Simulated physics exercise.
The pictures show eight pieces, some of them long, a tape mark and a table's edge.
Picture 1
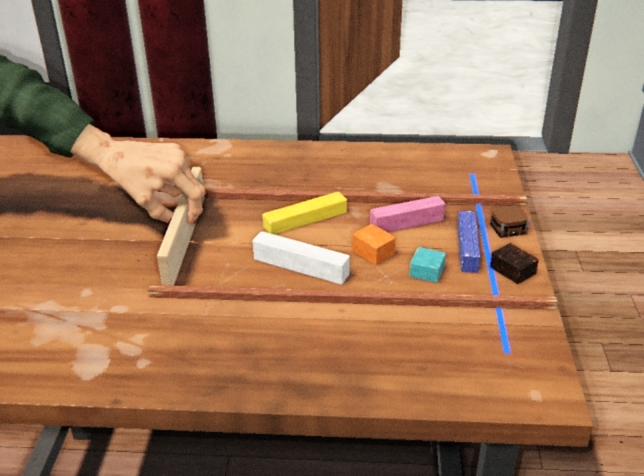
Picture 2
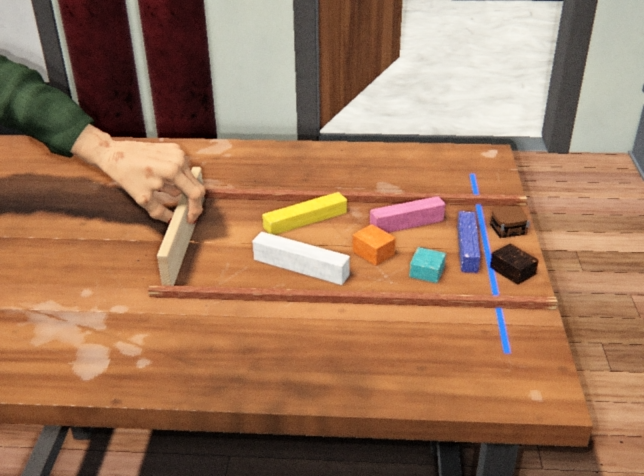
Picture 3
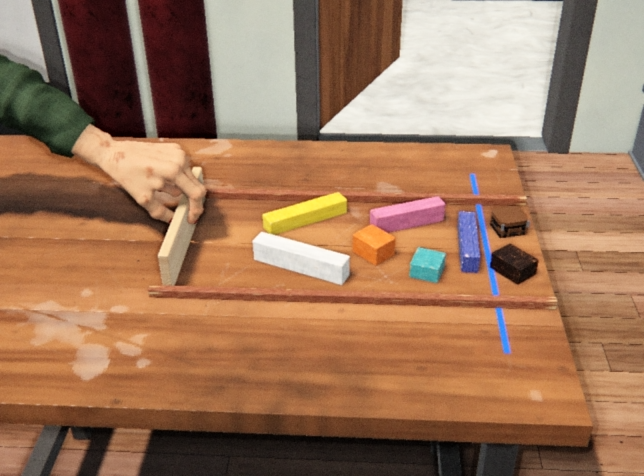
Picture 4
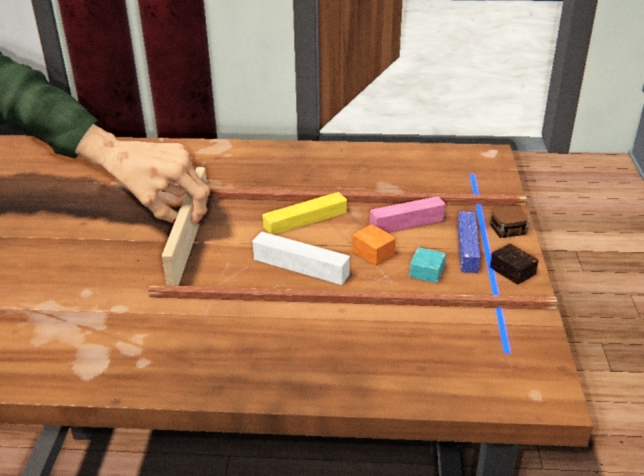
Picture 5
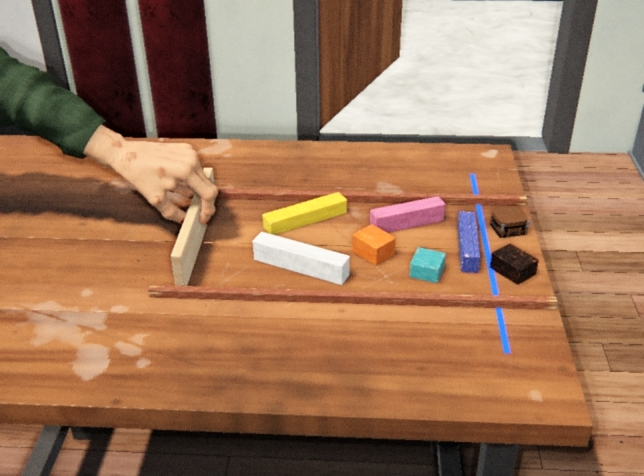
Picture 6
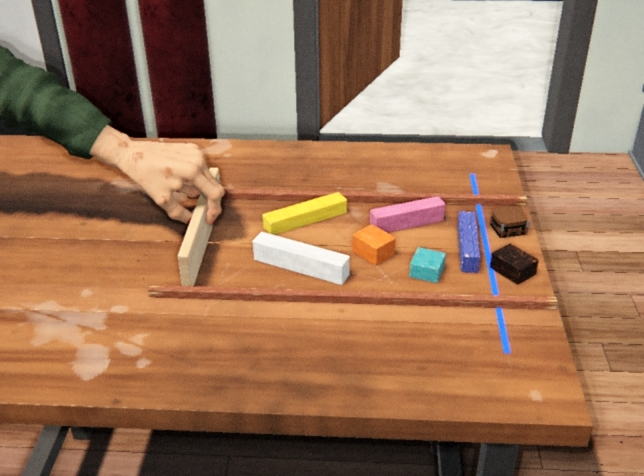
A hand in a green sleeve grips a pale upright board at the left of a wooden table, seen from above at an angle in a room with a wood floor. Between two thin reddish strips lie yellow, white, pink, orange, turquoise and blue pieces, with two dark blocks beyond a blue tape line at right. The hand, at first still, slides the board slightly rightward, touching nothing else.
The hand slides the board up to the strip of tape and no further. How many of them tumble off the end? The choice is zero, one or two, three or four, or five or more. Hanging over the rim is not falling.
As it turns out, the number that fall off is three or four.
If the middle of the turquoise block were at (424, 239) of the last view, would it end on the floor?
The turquoise block is lost.
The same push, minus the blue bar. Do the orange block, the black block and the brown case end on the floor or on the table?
The orange block holds on; the black block is lost; the brown case comes down.
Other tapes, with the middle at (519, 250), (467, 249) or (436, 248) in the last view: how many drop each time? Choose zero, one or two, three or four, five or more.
For each place: Five or over; either one or two; none at all.
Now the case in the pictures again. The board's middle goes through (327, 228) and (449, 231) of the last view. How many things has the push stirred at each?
First 2, then 8.
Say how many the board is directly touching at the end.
That makes 3.
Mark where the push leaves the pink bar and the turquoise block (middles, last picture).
The pink bar at (532, 220), the turquoise block at (538, 260).
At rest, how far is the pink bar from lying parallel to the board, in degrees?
Roughly 40° out of line.
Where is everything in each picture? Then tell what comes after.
Brown case (509, 222); black block (514, 263); blue bar (468, 241); board (183, 224); tape (487, 249), in the first frame.
Black block (514, 263); yellow bar (306, 213), in the second frame.
Blue bar (468, 241); orange block (374, 245), in the third frame.
Brown case (509, 222); board (188, 225), in the fourth frame.
Black block (514, 263); turquoise block (428, 265), in the fifth frame.
Brown case (509, 222); black block (514, 263); blue bar (468, 241); board (202, 225); tape (487, 249), in the sixth frame.
Soon after, none off yet; brown case at rest near (509, 222); black block at rest near (514, 263); blue bar at rest near (468, 241).
In the end, the number that fall off is three or four; gone, blue bar, black block and brown case.
